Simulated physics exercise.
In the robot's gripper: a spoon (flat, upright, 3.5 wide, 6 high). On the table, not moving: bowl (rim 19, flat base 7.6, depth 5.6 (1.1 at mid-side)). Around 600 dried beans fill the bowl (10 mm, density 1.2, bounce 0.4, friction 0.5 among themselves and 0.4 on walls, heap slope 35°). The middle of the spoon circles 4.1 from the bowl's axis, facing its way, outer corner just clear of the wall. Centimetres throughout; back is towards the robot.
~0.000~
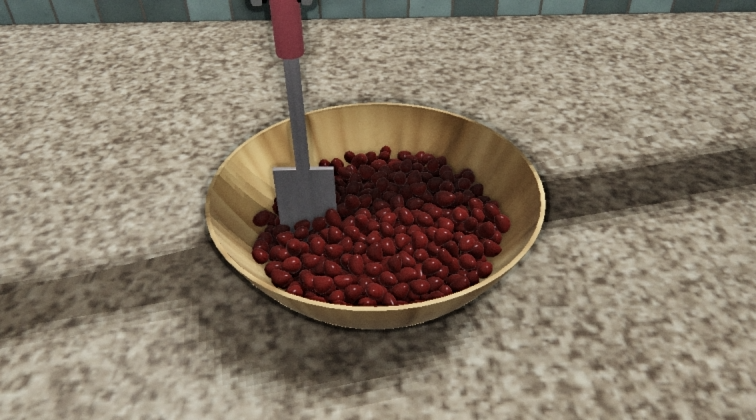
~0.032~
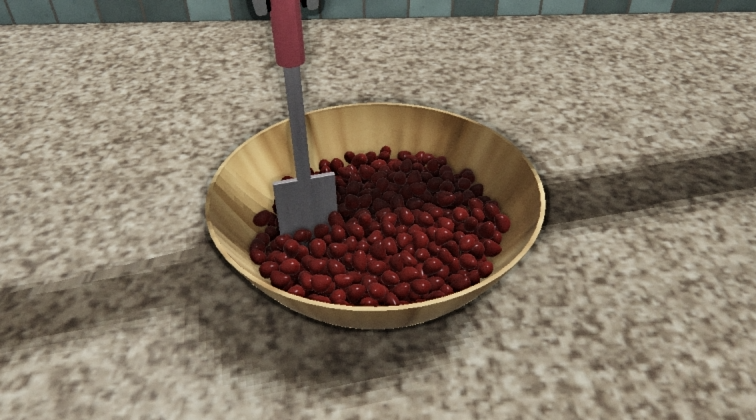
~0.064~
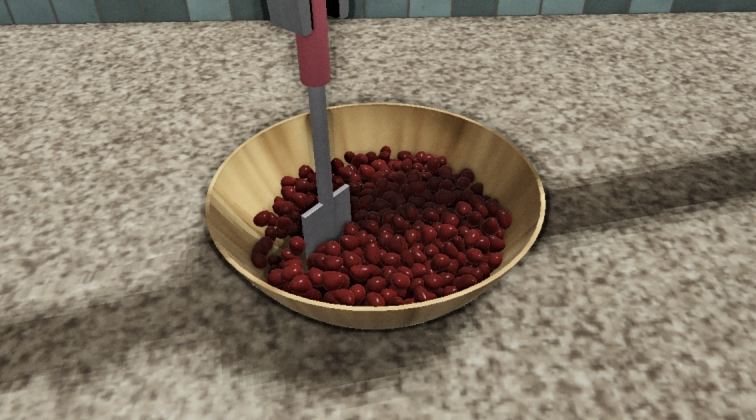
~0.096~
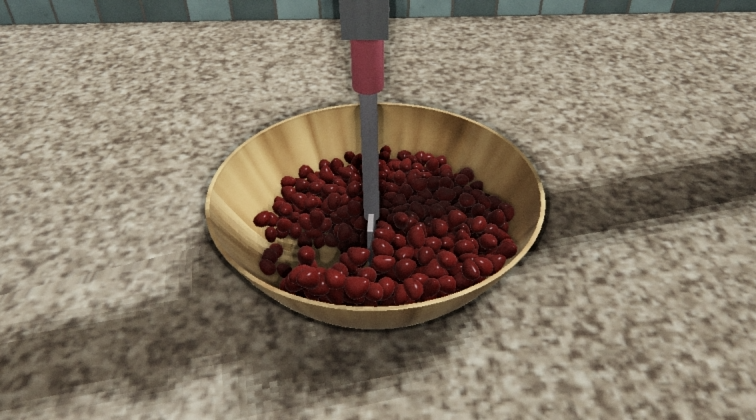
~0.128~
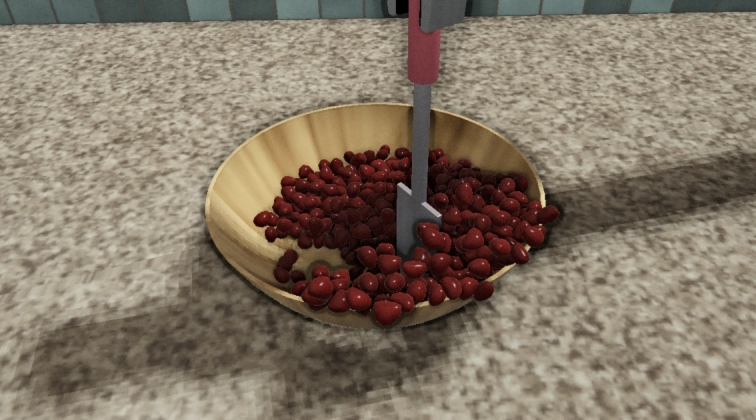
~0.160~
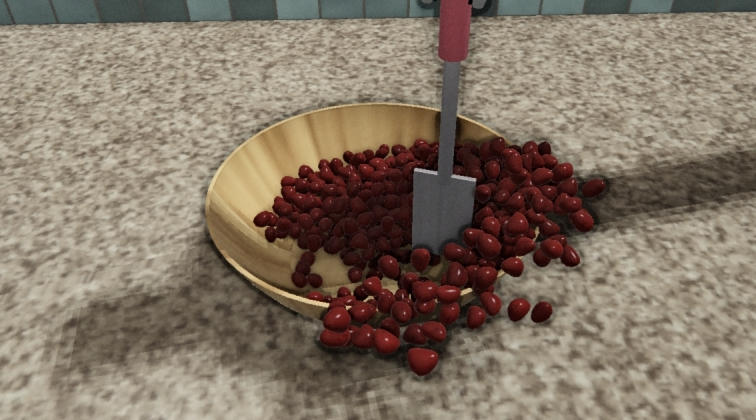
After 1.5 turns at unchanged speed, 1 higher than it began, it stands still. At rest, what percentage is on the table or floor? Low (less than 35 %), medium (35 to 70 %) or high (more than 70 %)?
Answer: Medium; 35 to 70 % of the dried beans finish on the table or floor.
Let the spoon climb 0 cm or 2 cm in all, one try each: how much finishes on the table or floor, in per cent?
About 55 and 40 per cent.
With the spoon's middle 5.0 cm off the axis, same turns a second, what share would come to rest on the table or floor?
It would be near 50 per cent.
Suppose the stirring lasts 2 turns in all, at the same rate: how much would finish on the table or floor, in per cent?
It would be near 45 per cent.
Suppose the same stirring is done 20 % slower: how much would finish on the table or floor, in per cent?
It would be near 35 per cent.
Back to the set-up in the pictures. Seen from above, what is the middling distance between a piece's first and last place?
Roughly 10 cm.
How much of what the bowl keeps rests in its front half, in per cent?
Roughly 50 per cent.
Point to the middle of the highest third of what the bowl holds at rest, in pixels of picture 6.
At about (413, 224).
By 0.28 s, 304° round, highest piece 14 above the table; 437 in the bowl, 62 on the table or floor, 98 in flight or on the tool.
By 0.41 s, 86° round, highest piece 16 above the table; 349 in the bowl, 178 on the table or floor, 70 in flight or on the tool.
By 0.67 s, 180° round, highest piece 5 above the table; 327 in the bowl, 270 on the table or floor.
By 1.37 s, 180° round, highest piece 5 above the table; 327 in the bowl, 270 on the table or floor.
Final count, 327 in the bowl, 270 on the table or floor. That is 45 % on the table or floor.
